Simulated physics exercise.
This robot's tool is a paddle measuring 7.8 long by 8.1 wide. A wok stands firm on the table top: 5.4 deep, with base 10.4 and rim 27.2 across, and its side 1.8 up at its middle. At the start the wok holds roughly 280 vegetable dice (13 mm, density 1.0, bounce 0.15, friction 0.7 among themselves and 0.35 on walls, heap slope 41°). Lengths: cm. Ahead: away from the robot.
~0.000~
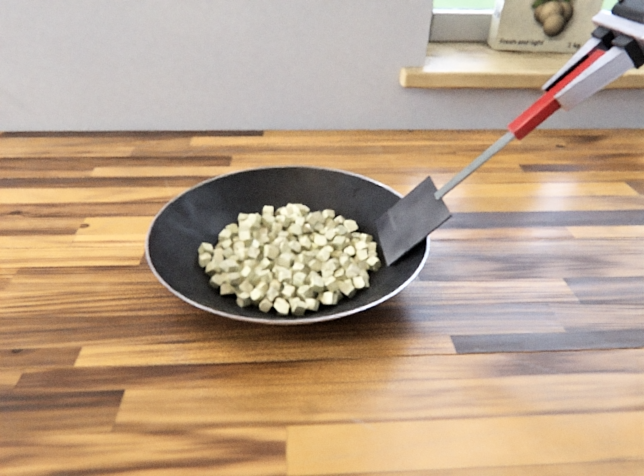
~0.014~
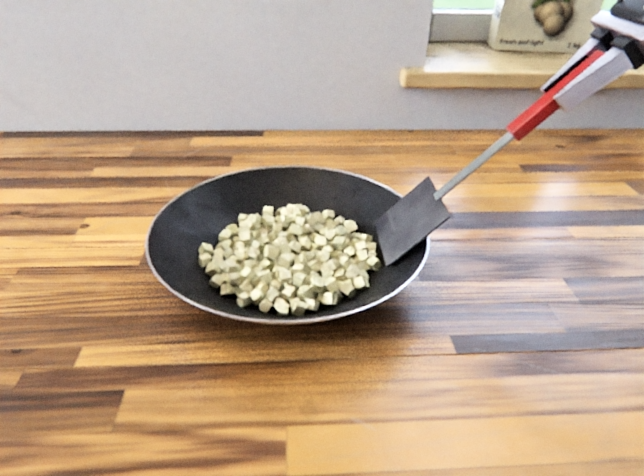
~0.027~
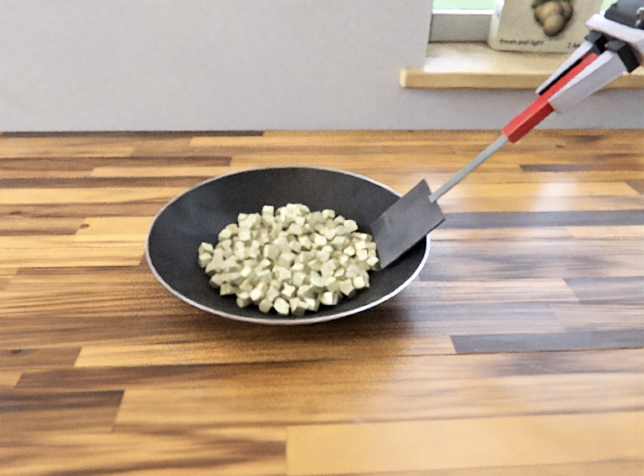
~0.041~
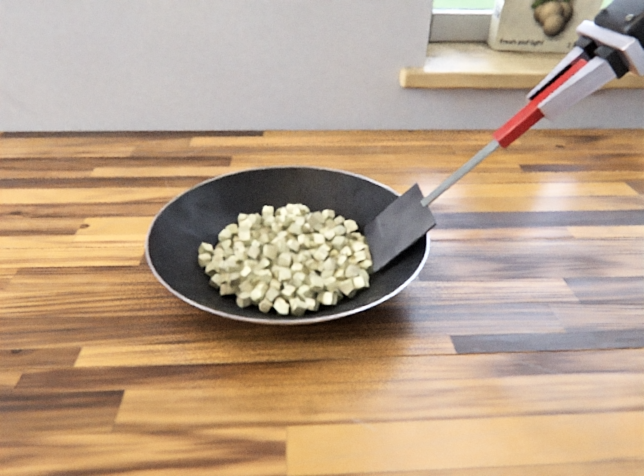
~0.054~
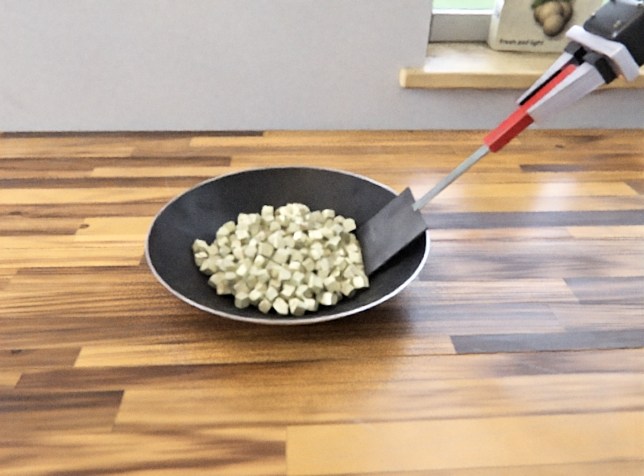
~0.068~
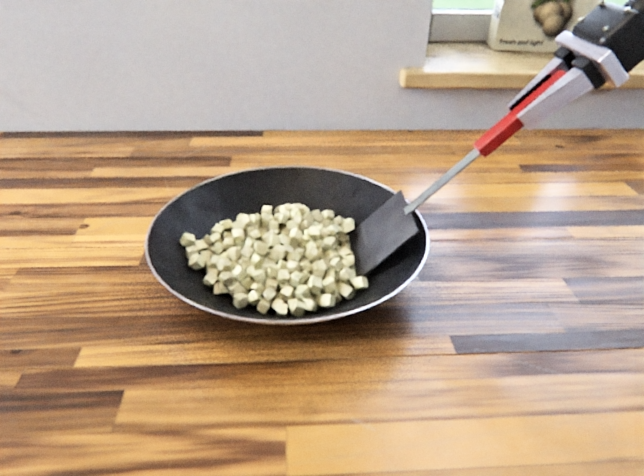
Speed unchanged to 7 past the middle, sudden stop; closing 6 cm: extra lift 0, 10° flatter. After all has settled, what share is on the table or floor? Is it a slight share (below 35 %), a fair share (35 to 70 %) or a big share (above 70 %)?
It is a slight share.
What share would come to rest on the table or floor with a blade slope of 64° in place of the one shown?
Then roughly 25 percent.
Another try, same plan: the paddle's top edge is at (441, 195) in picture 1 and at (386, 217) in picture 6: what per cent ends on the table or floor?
Roughly 30 percent ends up there.
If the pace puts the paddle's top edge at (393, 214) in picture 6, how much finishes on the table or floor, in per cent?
Some 30 percent.
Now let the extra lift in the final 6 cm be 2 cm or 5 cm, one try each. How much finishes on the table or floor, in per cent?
It comes to around 25 per cent on the first try and around 20 per cent on the second.
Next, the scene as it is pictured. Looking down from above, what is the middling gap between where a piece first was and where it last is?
I'd put it at close to 9 centimetres.
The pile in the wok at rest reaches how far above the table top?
Peak at rest, approximately 7.5 centimetres.
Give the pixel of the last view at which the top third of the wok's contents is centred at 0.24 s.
The middle lies somewhere about (186, 236).
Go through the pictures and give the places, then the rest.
Paddle top edge at (440, 194), sloping 47°; upper third of the load around (290, 248), from x 205 to 375, top at y 210; 279 in the wok, in the first frame.
Paddle top edge at (439, 195), sloping 47°; upper third of the load around (290, 248), from x 205 to 375, top at y 210, in the second frame.
Paddle top edge at (435, 197), sloping 47°; upper third of the load around (290, 248), from x 205 to 375, top at y 210, in the third frame.
Paddle top edge at (427, 202), sloping 47°; upper third of the load around (289, 248), from x 205 to 370, top at y 210, in the fourth frame.
Paddle top edge at (418, 206), sloping 47°; upper third of the load around (282, 249), from x 200 to 360, top at y 210, in the fifth frame.
Paddle top edge at (409, 209), sloping 47°; upper third of the load around (273, 248), from x 190 to 360, top at y 210; 279 in the wok, in the sixth frame.
By 0.15 s, sloping 47°, highest piece 7 above the table; 278 in the wok, 1 on the blade or in flight.
By 0.24 s, sloping 43°, highest piece 8 above the table; 266 in the wok, 13 on the blade or in flight.
By 0.48 s, sloping 37°, highest piece 7 above the table; 217 in the wok, 62 on the table or floor.
By 1.53 s, sloping 37°, highest piece 7 above the table; 217 in the wok, 62 on the table or floor.
Final count, 217 in the wok, 62 on the table or floor. That is 22 % on the table or floor.
